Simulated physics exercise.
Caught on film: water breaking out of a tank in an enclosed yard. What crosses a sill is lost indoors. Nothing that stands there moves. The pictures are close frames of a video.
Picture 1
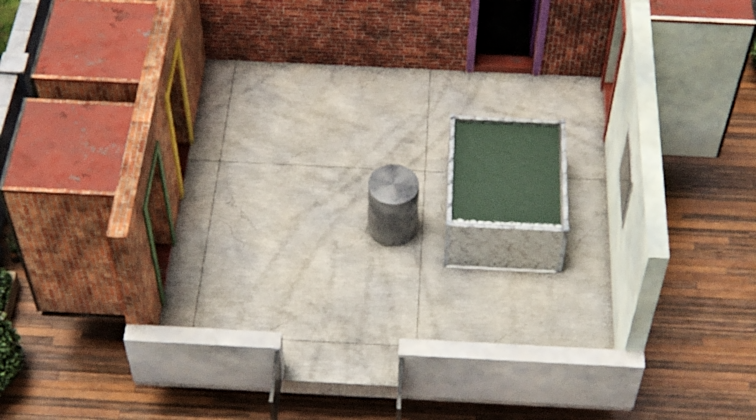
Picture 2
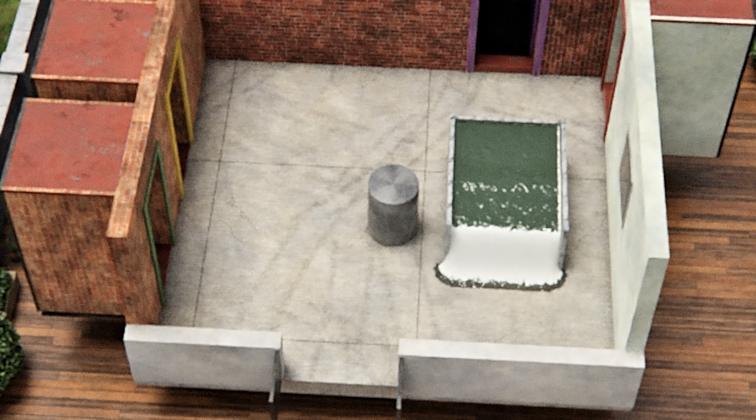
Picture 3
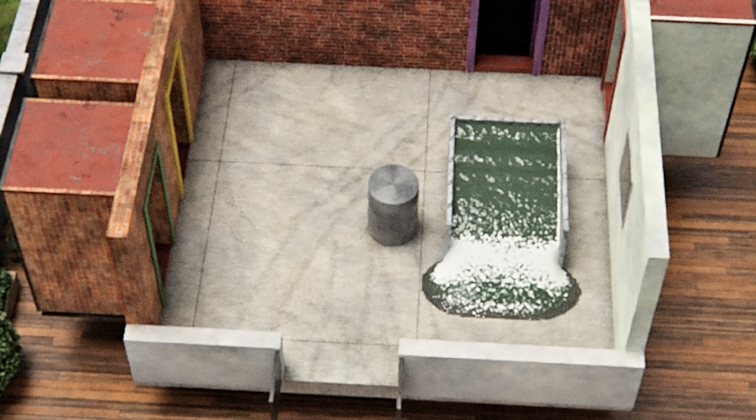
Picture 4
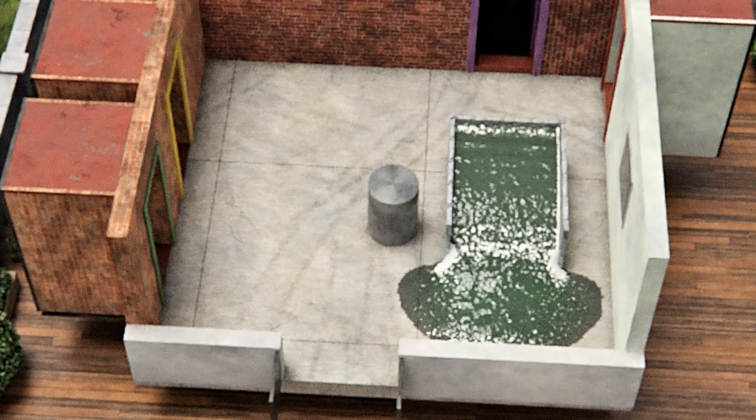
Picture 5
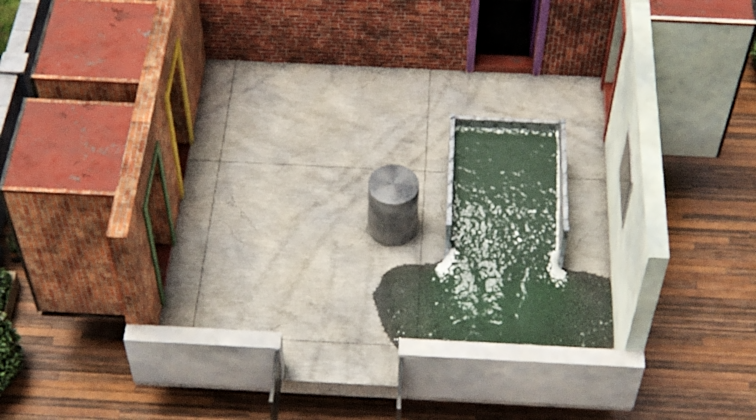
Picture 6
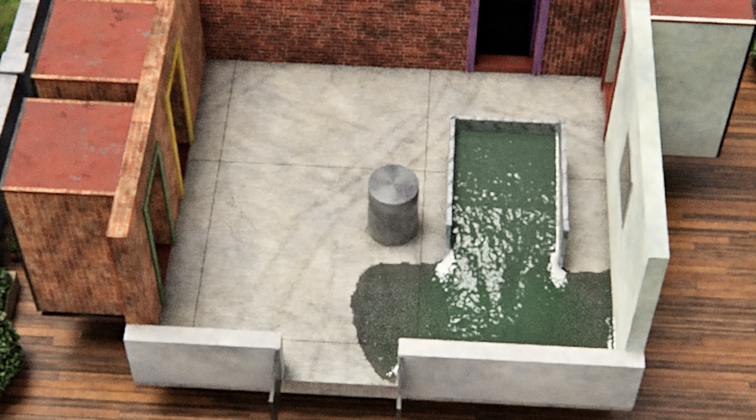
Green water bursting from the near side of a rectangular tank and spreading across a walled concrete yard beside a grey cylinder.
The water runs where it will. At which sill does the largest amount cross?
The green doorway takes the most.
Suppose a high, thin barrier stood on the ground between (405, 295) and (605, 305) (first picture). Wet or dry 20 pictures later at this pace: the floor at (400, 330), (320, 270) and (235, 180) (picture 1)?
As listed: Under water, flooded, awash.
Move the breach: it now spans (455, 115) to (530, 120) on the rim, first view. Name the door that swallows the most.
That is the one in purple.
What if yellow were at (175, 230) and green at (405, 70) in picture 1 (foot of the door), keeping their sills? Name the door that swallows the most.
Most goes in at the yellow one.
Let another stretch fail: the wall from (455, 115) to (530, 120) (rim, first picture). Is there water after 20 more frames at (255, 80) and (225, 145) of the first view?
One after the other: Awash, wet.
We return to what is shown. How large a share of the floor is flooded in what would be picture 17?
Close to 35 %.
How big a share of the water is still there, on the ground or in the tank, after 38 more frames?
Near 82 in a hundred.
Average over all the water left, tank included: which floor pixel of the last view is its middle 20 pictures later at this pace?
Near (450, 276).
A moment on, water covers 20 % of the floor; purple door not reached, red door not reached, yellow door not reached, green door not reached.
Next, water covers 35 % of the floor; purple door not reached, red door not reached, yellow door not reached, green door not reached.
Then, water covers 55 % of the floor; purple door wet at the sill, nothing in, red door wet at the sill, nothing in, yellow door wet at the sill, nothing in, green door some in.
Later, water covers 90 % of the floor; purple door wet at the sill, nothing in, red door a trickle in, yellow door a trickle in, green door a lot in.
In the end, water covers 95 % of the floor; purple door wet at the sill, nothing in, red door a trickle in, yellow door some in, green door a lot in; the green door has let in the most.
